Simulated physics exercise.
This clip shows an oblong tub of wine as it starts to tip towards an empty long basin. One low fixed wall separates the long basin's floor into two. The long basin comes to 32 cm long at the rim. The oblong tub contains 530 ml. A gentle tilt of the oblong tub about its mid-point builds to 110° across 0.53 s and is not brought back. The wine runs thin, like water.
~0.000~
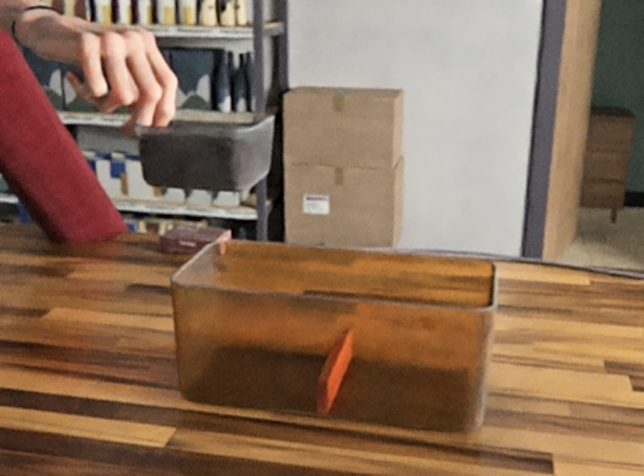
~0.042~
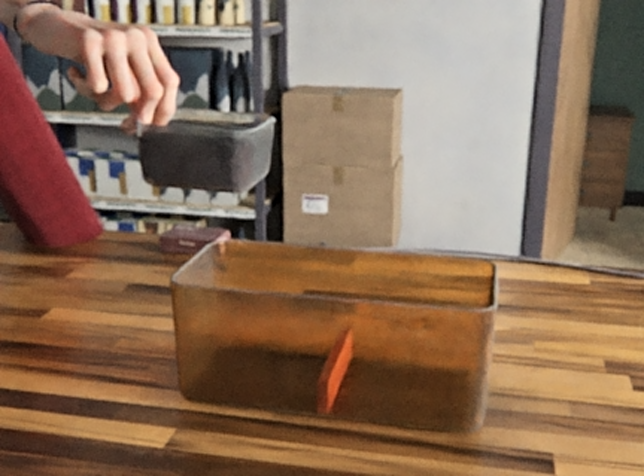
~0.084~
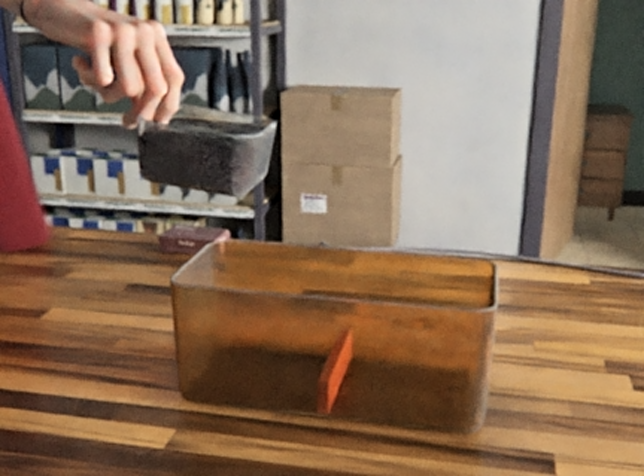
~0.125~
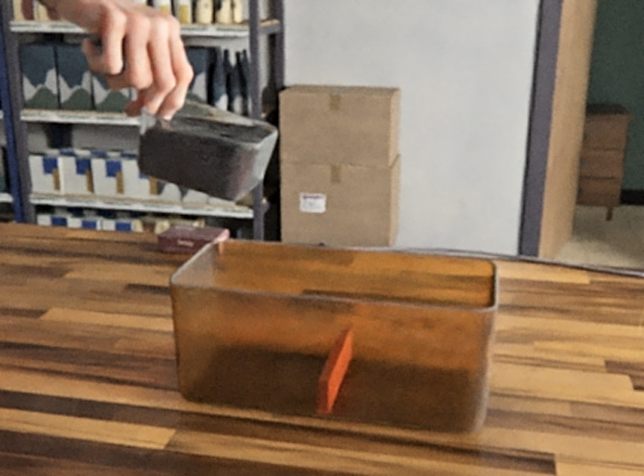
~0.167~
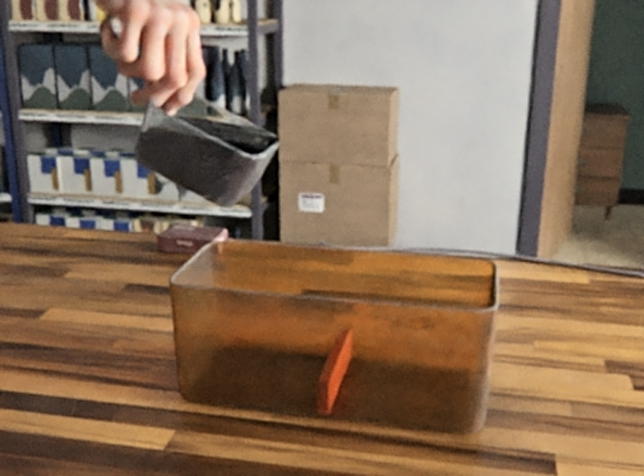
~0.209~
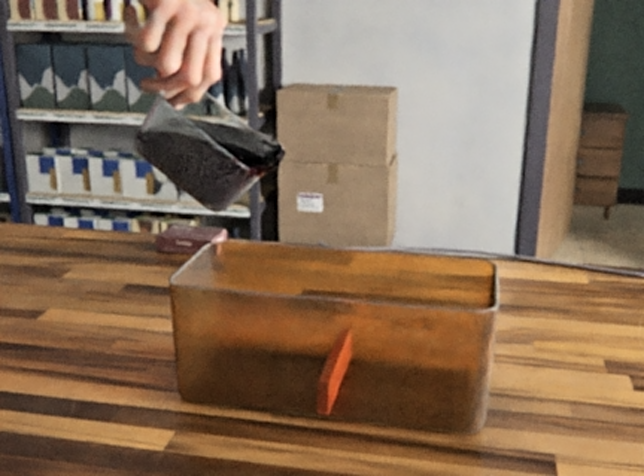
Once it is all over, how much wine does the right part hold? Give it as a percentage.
The right part holds about 22 per cent.
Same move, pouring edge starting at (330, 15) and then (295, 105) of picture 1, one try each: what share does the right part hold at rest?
Near 75 in a hundred on the first go and near 60 in a hundred on the second.
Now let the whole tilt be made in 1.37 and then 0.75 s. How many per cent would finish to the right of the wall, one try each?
Near 50 in a hundred on the first go and near 35 in a hundred on the second.
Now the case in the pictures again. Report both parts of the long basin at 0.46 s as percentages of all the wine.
Lab note: Left near 44 %, right near 10.
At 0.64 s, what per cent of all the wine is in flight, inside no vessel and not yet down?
Something like 4 per cent is in the air then.
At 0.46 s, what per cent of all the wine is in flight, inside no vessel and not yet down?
Near 34 per cent of it all.
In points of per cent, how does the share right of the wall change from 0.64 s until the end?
Net gain of about 5.
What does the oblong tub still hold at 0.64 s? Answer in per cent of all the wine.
Roughly 1 percent remains.
After 0.46 s the tilt is 105° and 11 per cent is still to pour, 44 is left of the wall and 11 right of it.
After 0.64 s the tilt is 110° and 1 per cent is still to pour, 78 is left of the wall and 17 right of it.
After 0.82 s the tilt is 110° and 0 per cent is still to pour, 75 is left of the wall and 21 right of it.
After 1.03 s the tilt is 110° and 0 per cent is still to pour, 75 is left of the wall and 22 right of it.
In the end 75 per cent lies left of the wall, 22 right of it and 2 outside.
